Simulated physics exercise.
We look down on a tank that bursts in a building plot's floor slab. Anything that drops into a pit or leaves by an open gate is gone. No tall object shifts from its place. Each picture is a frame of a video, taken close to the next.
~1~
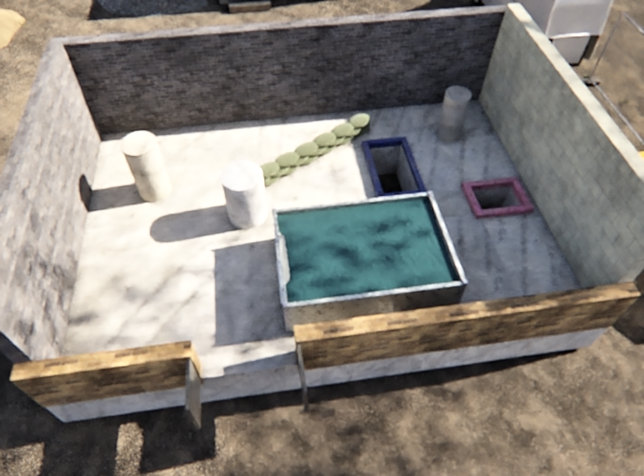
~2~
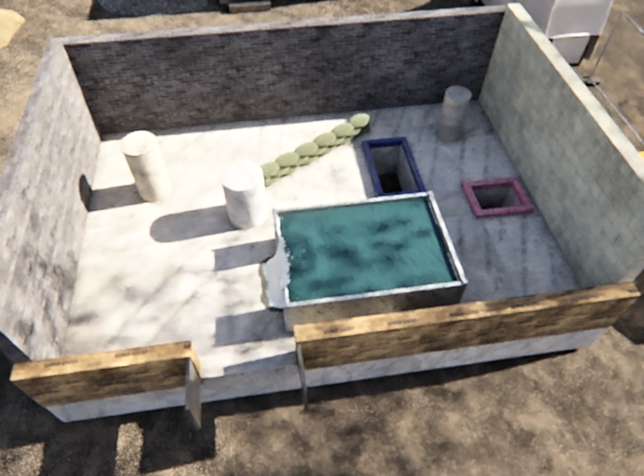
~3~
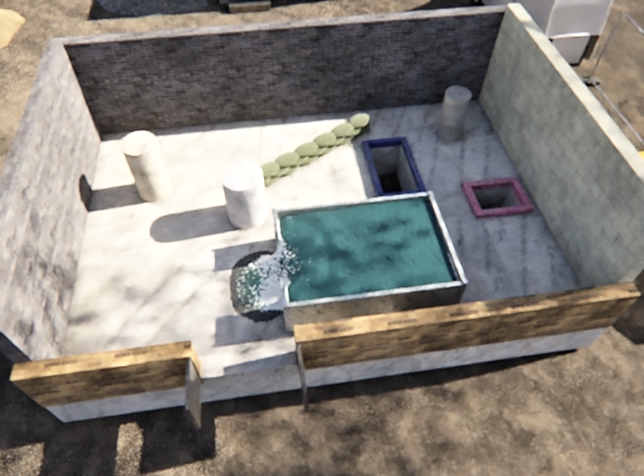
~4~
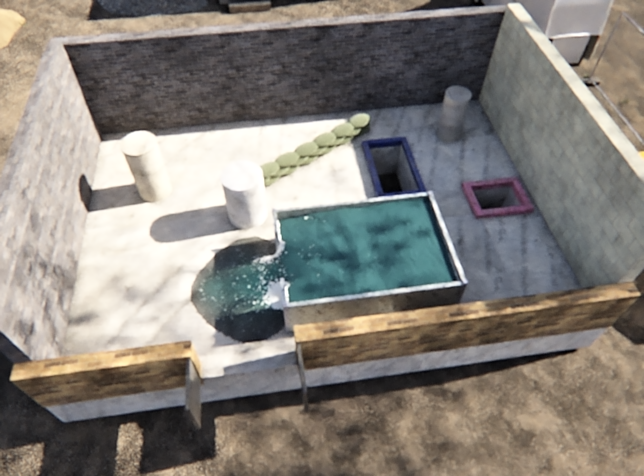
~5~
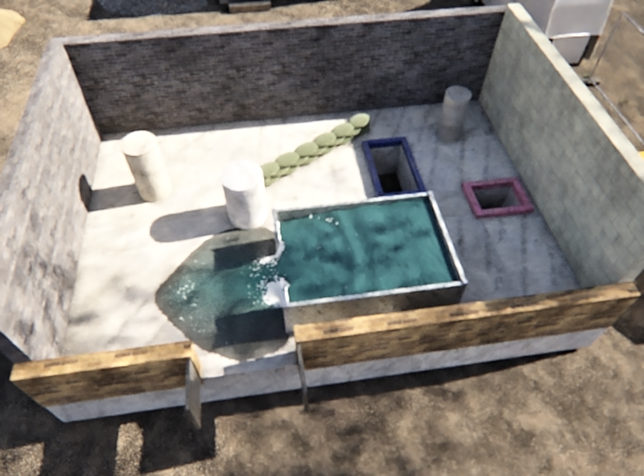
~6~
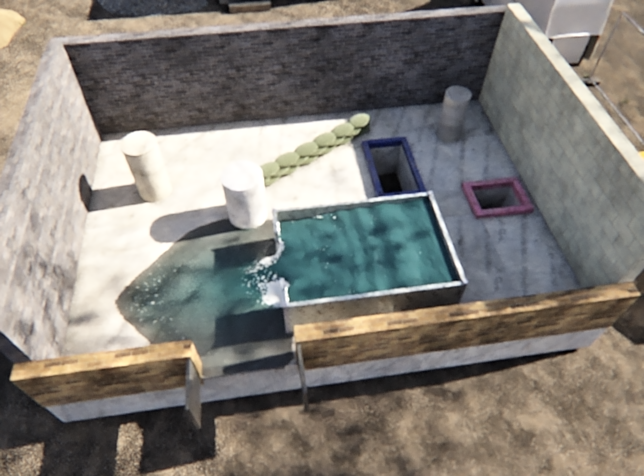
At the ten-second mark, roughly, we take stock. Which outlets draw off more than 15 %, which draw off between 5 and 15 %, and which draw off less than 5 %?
Outcome: The gate lands in the middle band - five to fifteen per cent; the blue pit lands in the bottom band - below five per cent; the pink pit lands in the bottom band - below five per cent.
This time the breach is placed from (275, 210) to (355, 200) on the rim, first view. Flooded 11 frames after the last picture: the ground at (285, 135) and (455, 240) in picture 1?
The first ends up soaked, the second ends up unsoaked.
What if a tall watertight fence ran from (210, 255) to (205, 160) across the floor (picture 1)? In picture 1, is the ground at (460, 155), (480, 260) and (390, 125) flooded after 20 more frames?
Taken in turn, the three points are unsoaked, unsoaked and unsoaked.
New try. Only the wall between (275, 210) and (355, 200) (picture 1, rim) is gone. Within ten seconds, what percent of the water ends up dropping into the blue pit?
Near 25 per cent for blue.
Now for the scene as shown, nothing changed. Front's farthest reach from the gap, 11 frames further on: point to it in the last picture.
About (99, 159).
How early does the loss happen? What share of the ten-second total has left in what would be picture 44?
Around 50 percent.
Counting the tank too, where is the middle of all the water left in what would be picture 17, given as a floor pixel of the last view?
I'd put it at around (286, 279).
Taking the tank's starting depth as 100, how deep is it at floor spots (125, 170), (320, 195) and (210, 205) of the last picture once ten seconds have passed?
About 16 per cent, then 2 per cent, then 12 per cent.
A moment on, water covers 25 % of the floor; the gate 1 %, the blue pit 0 %, the pink pit 0 %.
Next, water covers 30 % of the floor; the gate 2 %, the blue pit 0 %, the pink pit 0 %.
Then, water covers 35 % of the floor; the gate 2 %, the blue pit 0 %, the pink pit 0 %.
Later, water covers 55 % of the floor; the gate 4 %, the blue pit 0 %, the pink pit 0 %.
In the end, water covers 75 % of the floor; the gate 8 %, the blue pit 0 %, the pink pit 0 %.
